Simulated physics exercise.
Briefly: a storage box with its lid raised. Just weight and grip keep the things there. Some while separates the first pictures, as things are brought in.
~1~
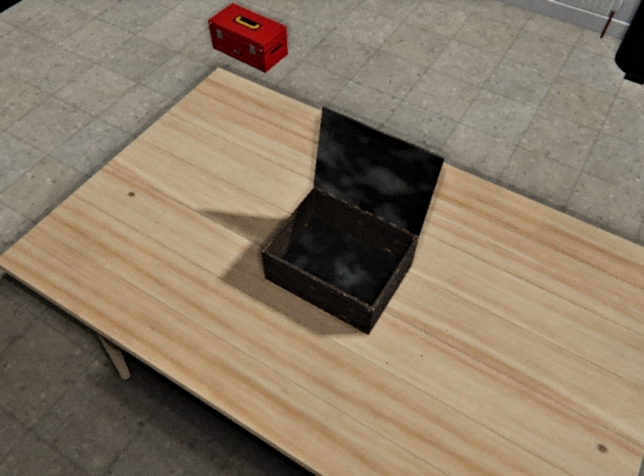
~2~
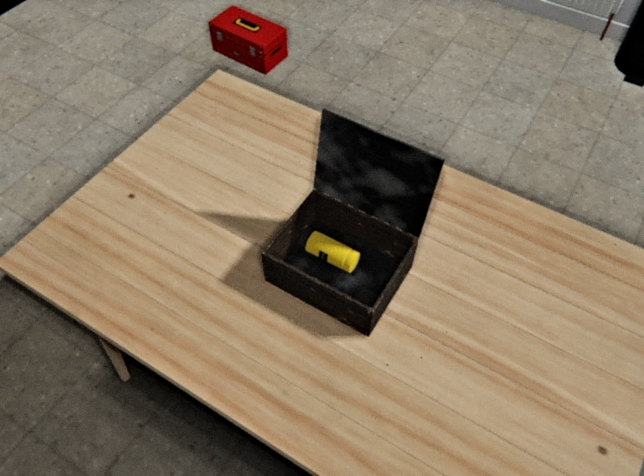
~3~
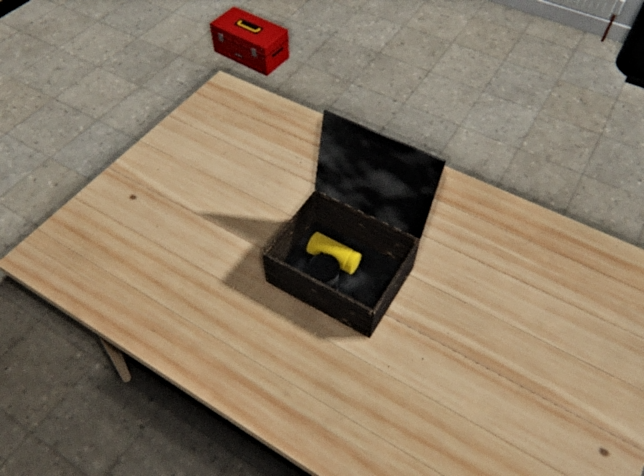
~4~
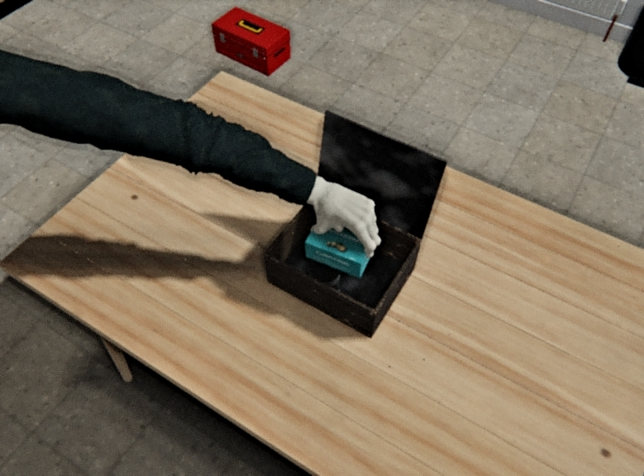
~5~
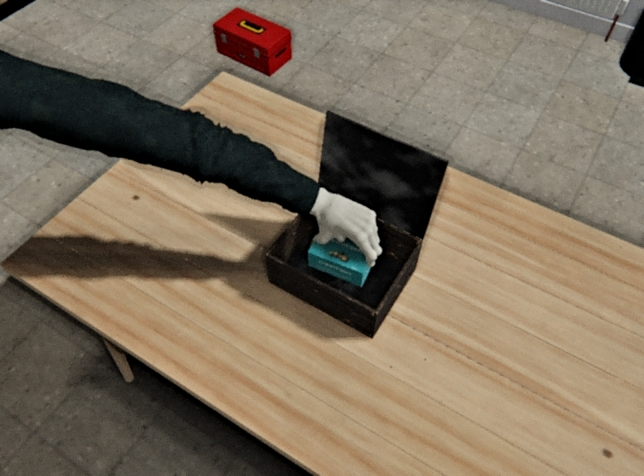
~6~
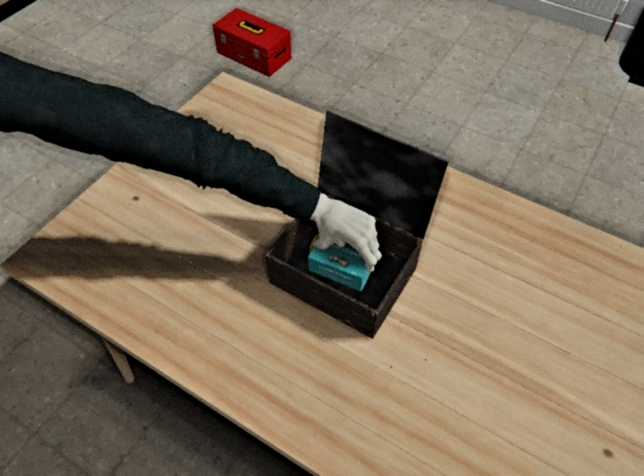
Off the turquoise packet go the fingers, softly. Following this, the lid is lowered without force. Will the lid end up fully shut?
You can see the lid can't settle down properly.
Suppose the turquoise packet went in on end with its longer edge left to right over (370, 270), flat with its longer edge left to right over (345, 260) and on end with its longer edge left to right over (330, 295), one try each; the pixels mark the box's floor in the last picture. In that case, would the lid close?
On the first go the lid is stopped short, on the second it comes to rest closed, on the third it is stopped short.
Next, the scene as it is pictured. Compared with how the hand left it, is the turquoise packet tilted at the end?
Simply put, it gets tilted.
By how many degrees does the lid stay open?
Angle above rim: About 14°.
Then, 0.70 s later than the last frame, turquoise packet on its side near (369, 285).
Then, 1.50 s later than the last frame, lid 66° above the rim; turquoise packet on its side near (368, 288); yellow shaker moved about its own width.
Then, 1.90 s later than the last frame, lid 25° above the rim; turquoise packet on its side near (368, 288); yellow shaker moved about its own width.
When it is over, lid 15° above the rim; lying over in the box, turquoise packet; moved from the start, yellow shaker; black tin as before. End places, in pixels of the last picture, turquoise packet near (368, 288).
